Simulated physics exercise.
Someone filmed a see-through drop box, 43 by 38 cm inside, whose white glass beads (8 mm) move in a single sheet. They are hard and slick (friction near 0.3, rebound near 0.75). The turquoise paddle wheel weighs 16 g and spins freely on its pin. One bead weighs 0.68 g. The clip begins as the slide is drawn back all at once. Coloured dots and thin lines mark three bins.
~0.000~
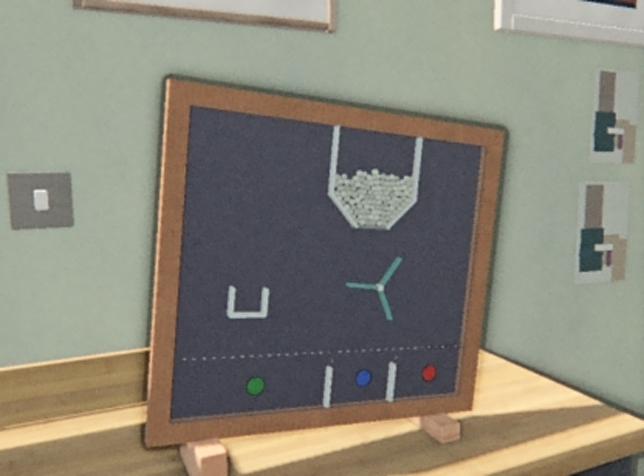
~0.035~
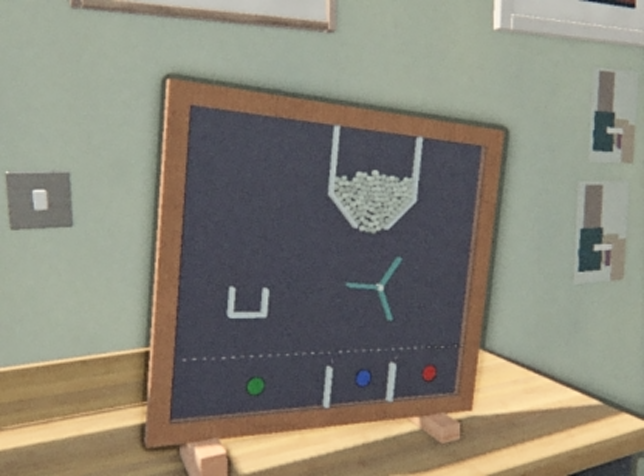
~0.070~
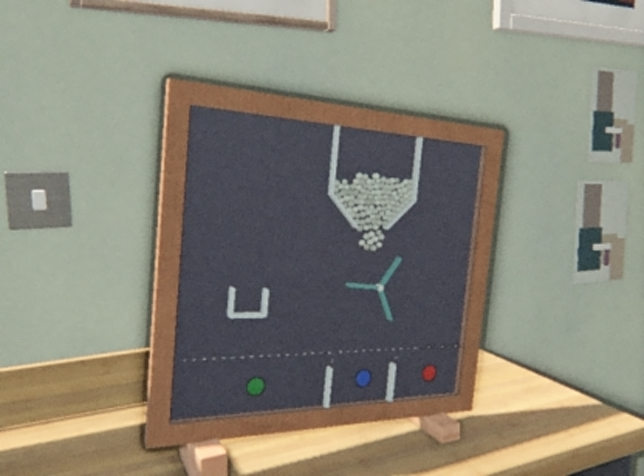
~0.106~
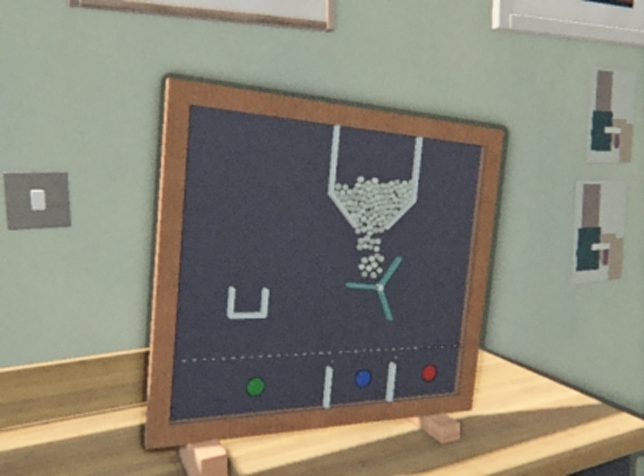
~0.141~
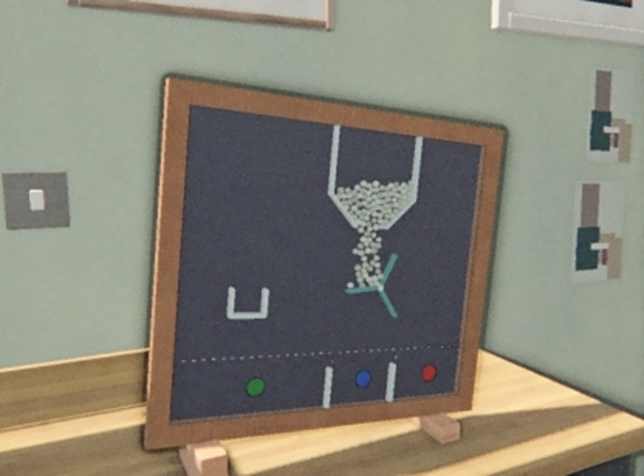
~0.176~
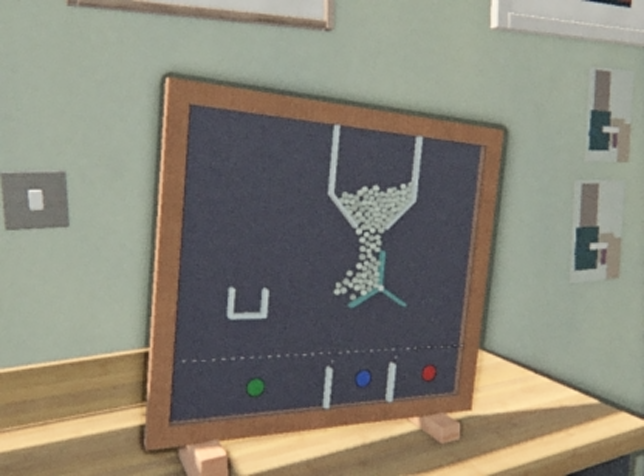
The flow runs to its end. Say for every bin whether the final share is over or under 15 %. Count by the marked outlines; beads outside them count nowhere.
Red: Under; blue: Over; green: Over 15 %.
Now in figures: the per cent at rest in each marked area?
Red bin: 5; blue bin: 50; green bin: 45.
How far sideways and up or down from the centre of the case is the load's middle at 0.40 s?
About 1 cm right and 6 cm below.
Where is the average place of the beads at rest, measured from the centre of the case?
About 4 cm left and 17 cm below.
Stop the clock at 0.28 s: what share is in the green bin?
Roughly 10 per cent.
By 0.28 s, the beads' middle is 3 cm right of and level with the centre; green 10 %.
By 0.40 s, the beads' middle is 1 cm right of and 6 cm below the centre; blue 20 %, green 20 %.
By 0.63 s, the beads' middle is 3 cm left of and 15 cm below the centre; blue 40 %, green 45 %.
At rest by 4.0 s, red 5 %, blue 50 %, green 45 %.
